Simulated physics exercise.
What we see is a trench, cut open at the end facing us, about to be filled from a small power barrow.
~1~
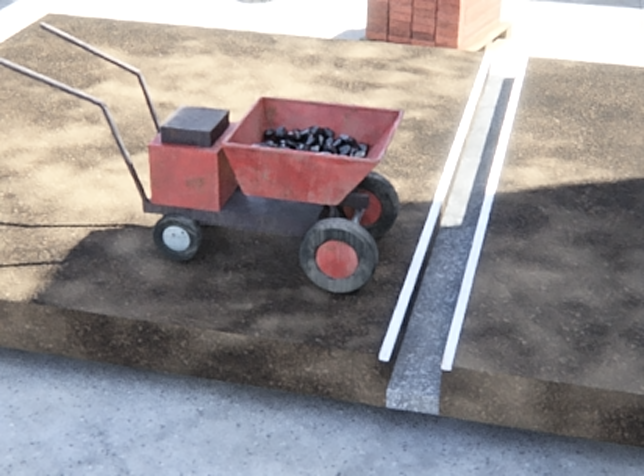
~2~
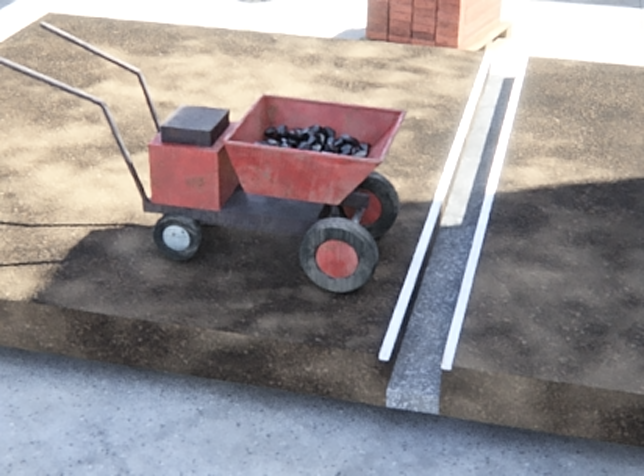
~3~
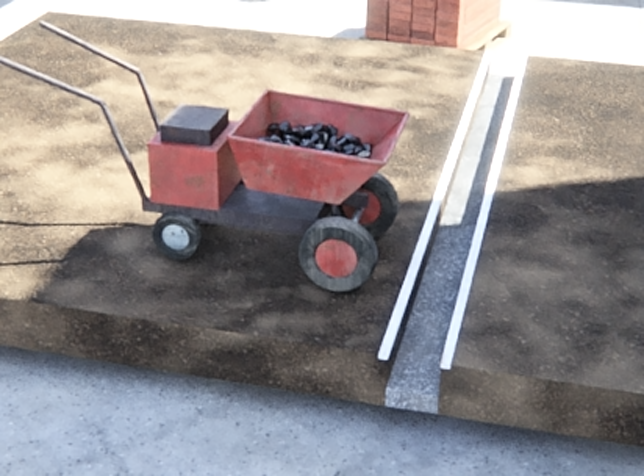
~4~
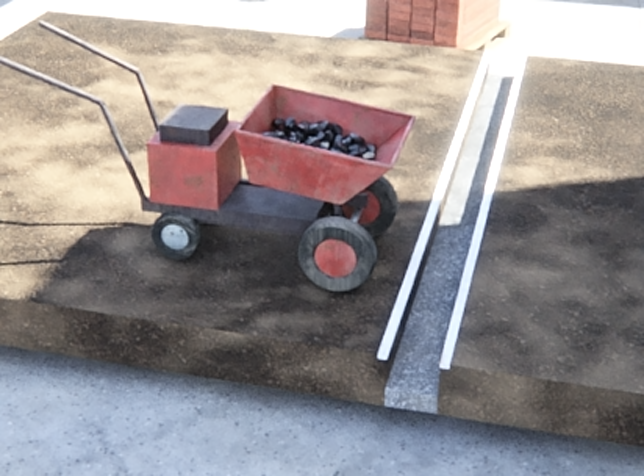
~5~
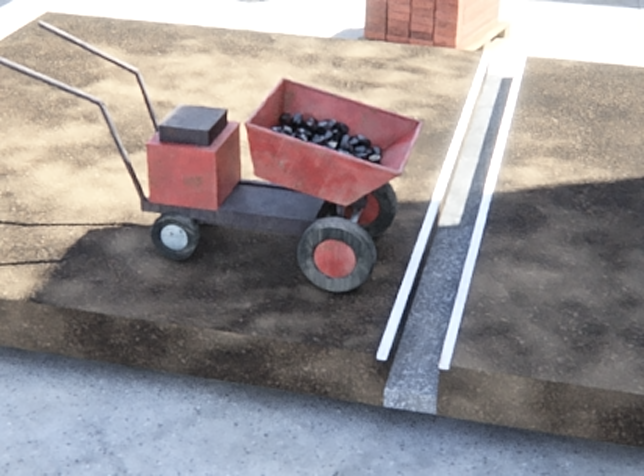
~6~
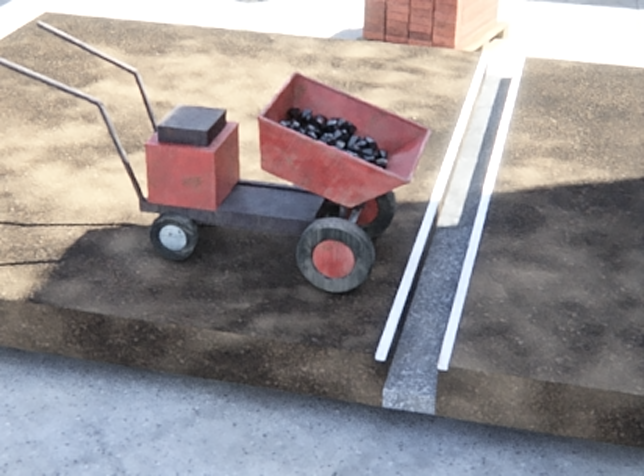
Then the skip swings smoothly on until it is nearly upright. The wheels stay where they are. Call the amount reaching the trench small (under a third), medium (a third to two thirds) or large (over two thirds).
Small.
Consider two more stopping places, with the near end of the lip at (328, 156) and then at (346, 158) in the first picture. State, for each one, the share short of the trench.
In turn 0 and 0 in a hundred.
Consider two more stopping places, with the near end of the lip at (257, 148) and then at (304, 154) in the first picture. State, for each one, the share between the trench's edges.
You'd see around 20 per cent the first time and around 70 per cent the second.
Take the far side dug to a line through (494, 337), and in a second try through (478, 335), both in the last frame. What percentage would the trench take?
Close to 90 per cent in the first, close to 70 per cent in the second.
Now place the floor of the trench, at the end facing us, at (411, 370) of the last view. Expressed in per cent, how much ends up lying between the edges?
It works out to some 10 percent.
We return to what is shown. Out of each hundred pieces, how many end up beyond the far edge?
Result: Some 70 % of the load.
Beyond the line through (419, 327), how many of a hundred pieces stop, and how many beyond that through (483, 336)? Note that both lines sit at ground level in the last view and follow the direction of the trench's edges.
80 and 40 in a hundred.
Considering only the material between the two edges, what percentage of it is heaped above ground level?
My figure is near 0 per cent.
Soon after the last picture, skip tipped steeply; all in the skip.
A little later, skip tipped right over; most in the skip; a stray few in or heaped over the trench; a small part beyond it.
Later still, skip tipped right over; about a quarter in the skip; a small part in or heaped over the trench; about two thirds beyond it.
By the end, skip tipped right over; about a quarter in the skip; a small part in or heaped over the trench; about two thirds beyond it.
